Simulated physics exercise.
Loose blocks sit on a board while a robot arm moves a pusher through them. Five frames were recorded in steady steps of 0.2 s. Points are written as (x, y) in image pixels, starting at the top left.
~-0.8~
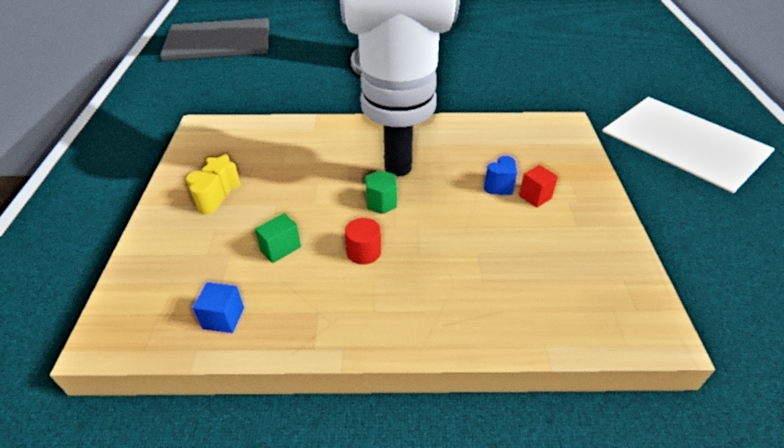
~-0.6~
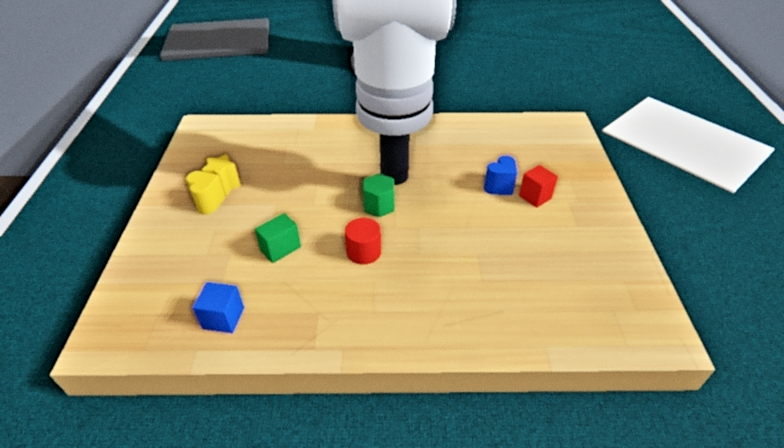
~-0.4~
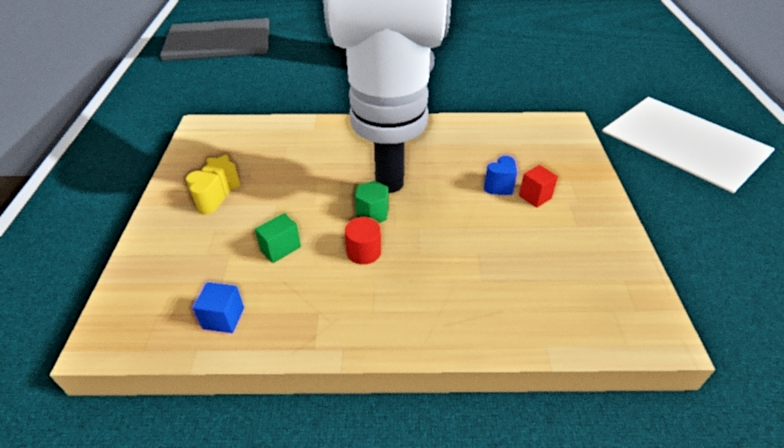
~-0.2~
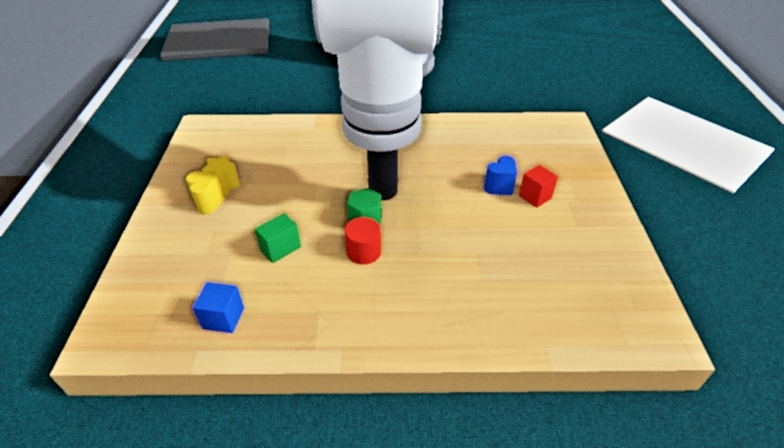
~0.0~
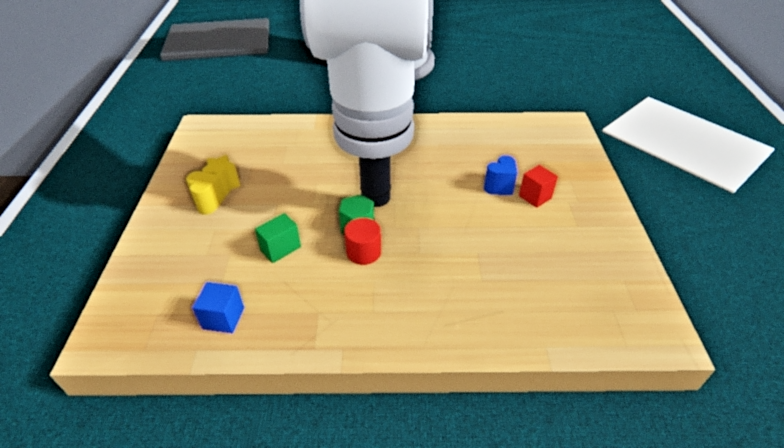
We see colored blocks scattered on a wooden board as a robot arm's black pusher moves a short way toward the lower left, nudging the green hexagonal block up close behind the red round one while the others stay put.
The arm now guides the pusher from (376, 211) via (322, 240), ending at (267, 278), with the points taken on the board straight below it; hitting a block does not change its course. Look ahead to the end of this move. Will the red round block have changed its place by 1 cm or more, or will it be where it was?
Once the pusher is done, the red round block is in a new spot.
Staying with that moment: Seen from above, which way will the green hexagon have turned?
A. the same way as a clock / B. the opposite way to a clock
I'll go with B - the opposite way to a clock.
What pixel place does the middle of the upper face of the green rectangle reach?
Its top middle will sit at (241, 237).
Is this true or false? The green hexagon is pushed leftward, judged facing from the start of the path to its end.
It is true.
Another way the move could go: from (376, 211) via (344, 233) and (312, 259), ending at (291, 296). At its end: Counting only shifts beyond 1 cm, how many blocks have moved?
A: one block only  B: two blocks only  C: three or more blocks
Option B.
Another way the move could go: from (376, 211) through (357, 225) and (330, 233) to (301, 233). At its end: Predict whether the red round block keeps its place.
It's moved.
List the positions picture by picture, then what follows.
In the first picture, pusher's lower end at (398, 169); blue square piece at (215, 296); green rectangle at (276, 226); green hexagon at (381, 180); red round block at (363, 229).
In the second picture, pusher at (395, 177); green hexagon at (379, 184).
In the third picture, pusher at (390, 185); green hexagon at (372, 191).
In the fourth picture, pusher at (383, 192); green hexagon at (364, 199).
In the fifth picture, pusher at (376, 199); blue square piece at (215, 296); green rectangle at (276, 226); green hexagon at (356, 206); red round block at (363, 229).
The first path, step by step. One third of the way, pusher at (338, 218); green hexagon at (322, 229), turned 25° anticlockwise; red round block at (358, 239).
Two thirds of the way, pusher at (300, 238); green rectangle at (262, 229), turned 20° clockwise; green hexagon at (295, 255), turned 70° anticlockwise; red round block at (358, 239).
At the end, pusher at (264, 266); blue square piece still; green rectangle at (241, 237), turned 85° clockwise; green hexagon at (282, 276), turned 150° anticlockwise; red round block at (358, 239).
